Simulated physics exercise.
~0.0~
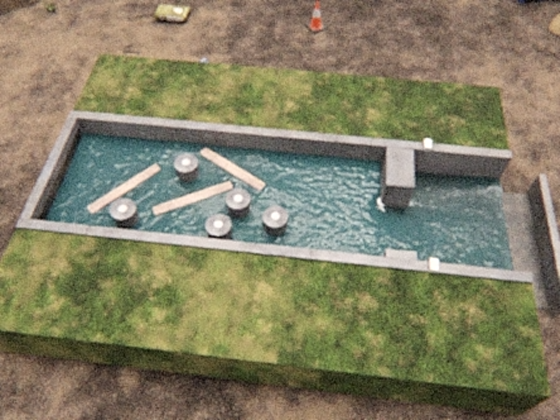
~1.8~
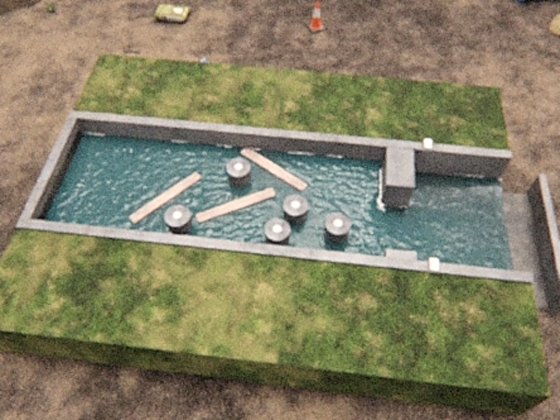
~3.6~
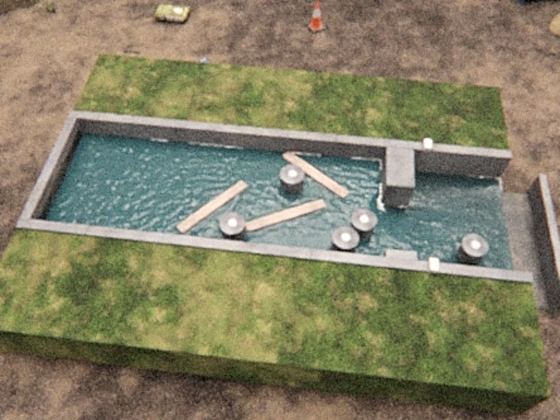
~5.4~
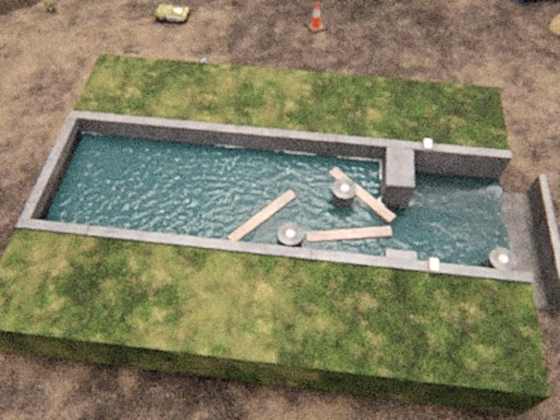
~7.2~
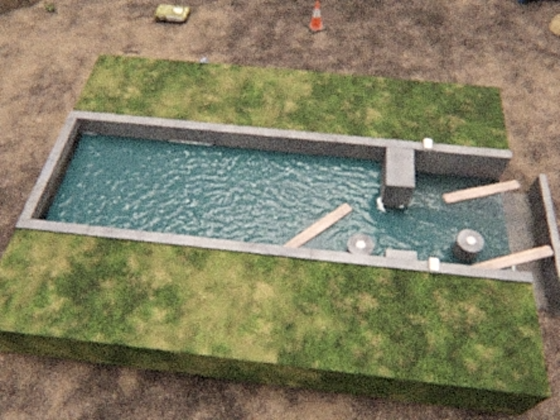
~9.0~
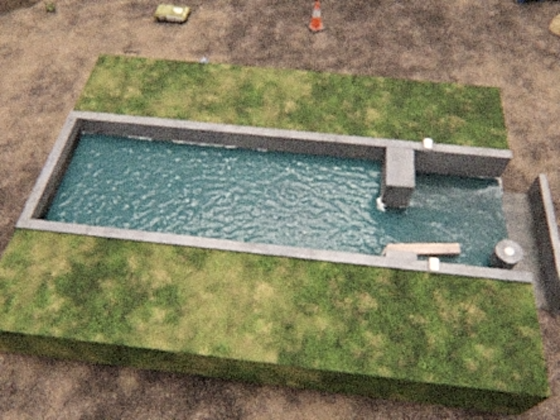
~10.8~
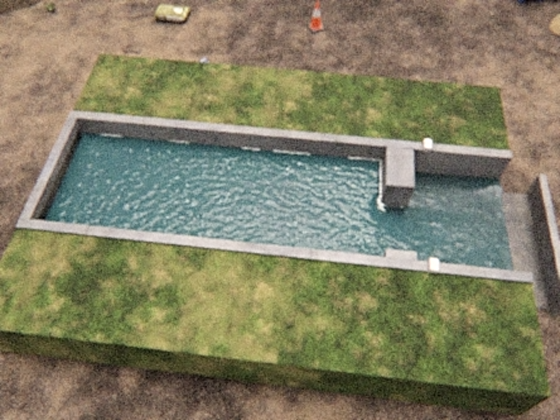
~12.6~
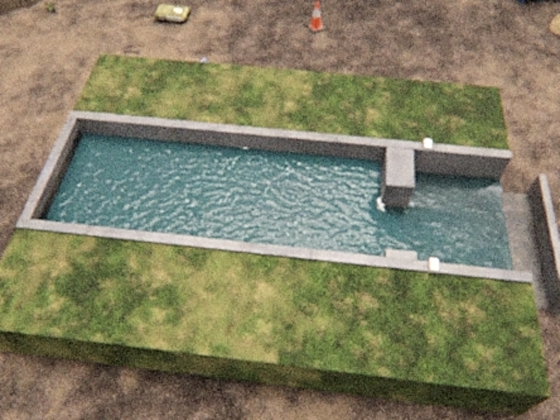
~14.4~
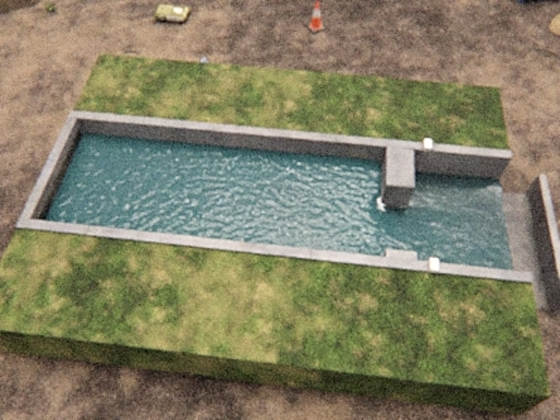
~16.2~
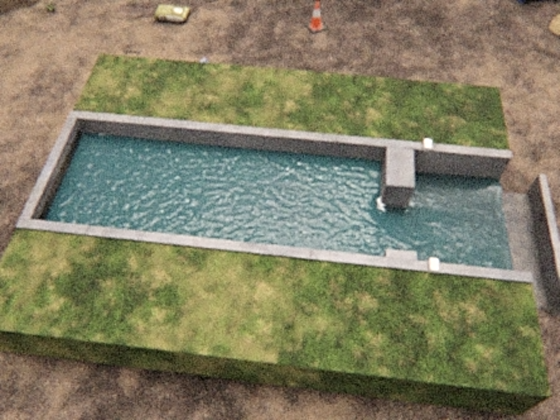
In a concrete channel set between grassy banks, wooden planks and round grey tubs drifted to the right on the water, slipped through the gap beside a block and went out at the far end, until only the empty, rippling stream remained.
